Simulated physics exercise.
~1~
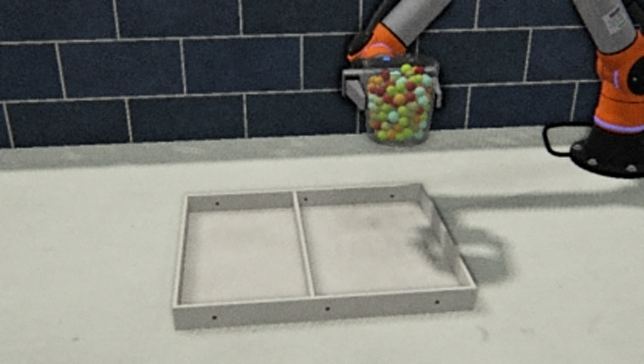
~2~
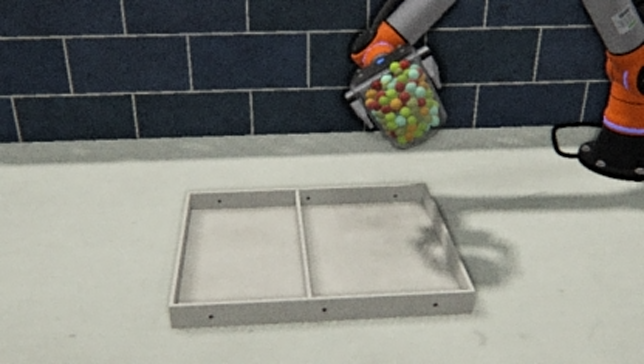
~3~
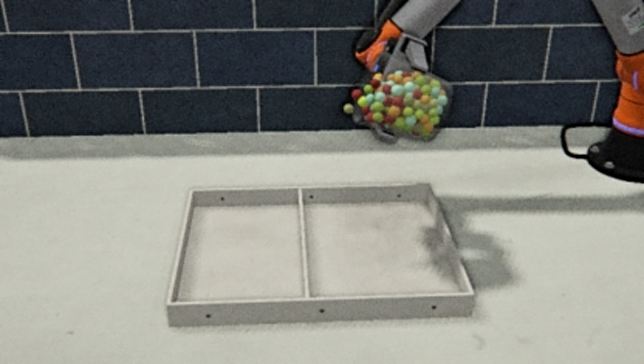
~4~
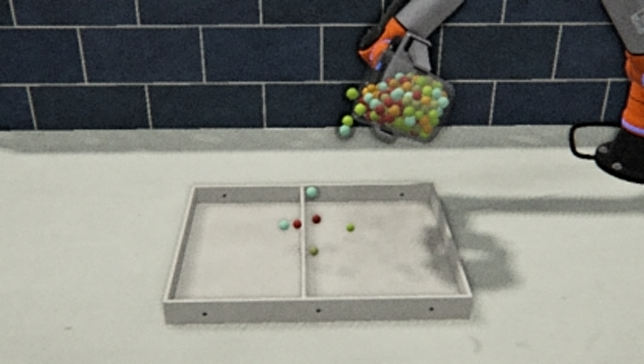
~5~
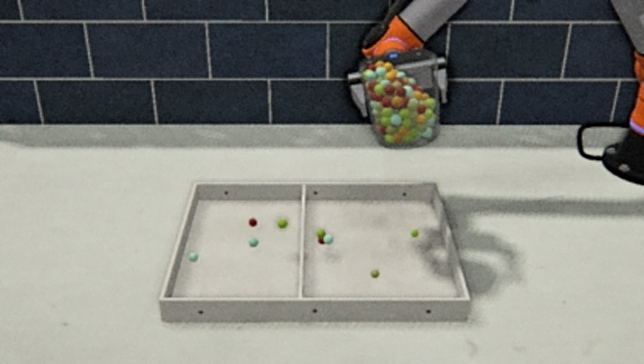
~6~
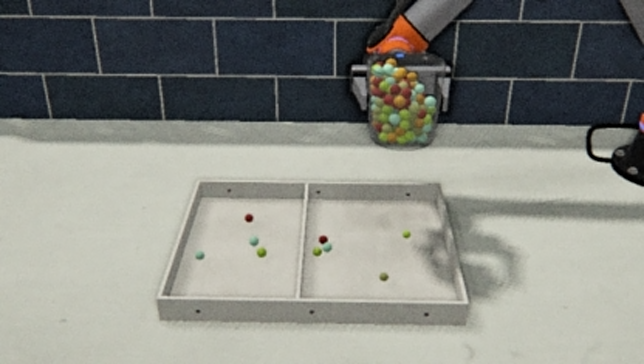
In the video, a robot arm holding a clear tumbler of colourful round sweets tips it over a divided tray, spilling a few that scatter into both sections, then turns it upright again, still mostly full, while the spilled sweets lie spread across the tray.
